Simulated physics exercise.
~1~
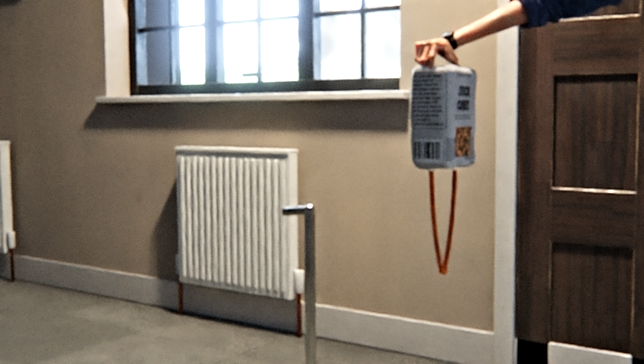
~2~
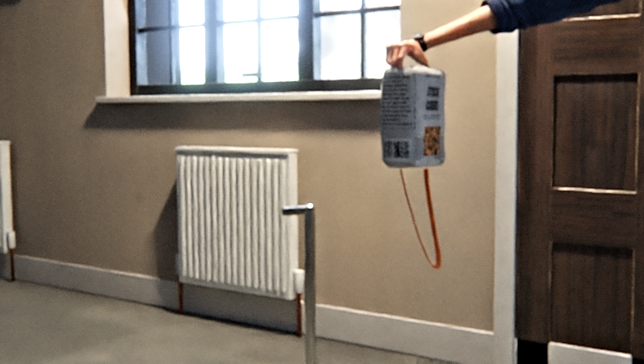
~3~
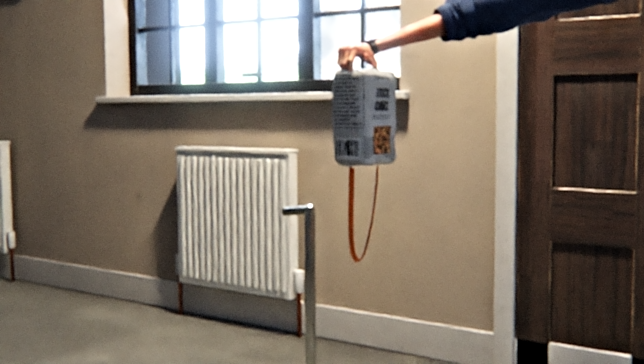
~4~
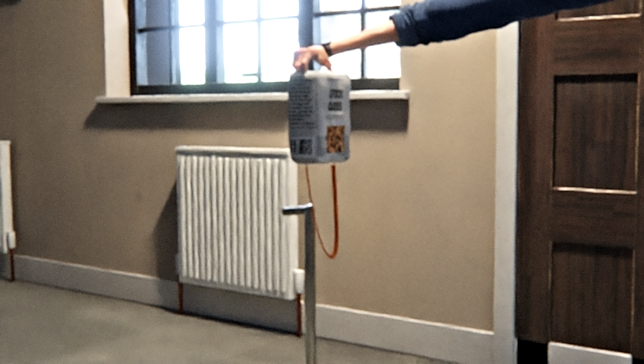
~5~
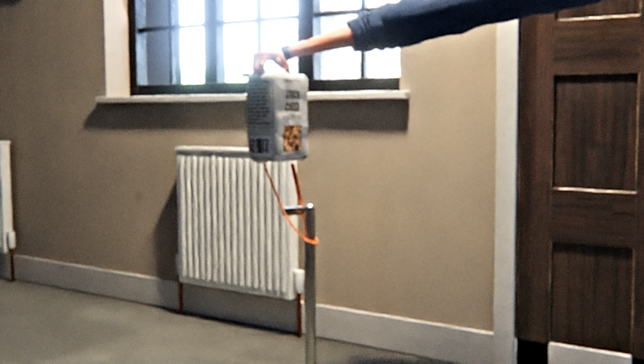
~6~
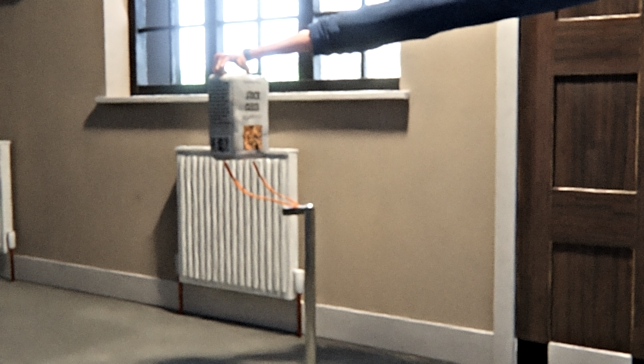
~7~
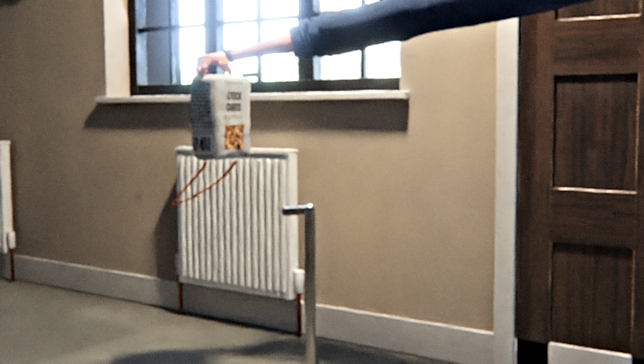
A hand carries a white sack left past a metal stand, its orange loop passing clear.
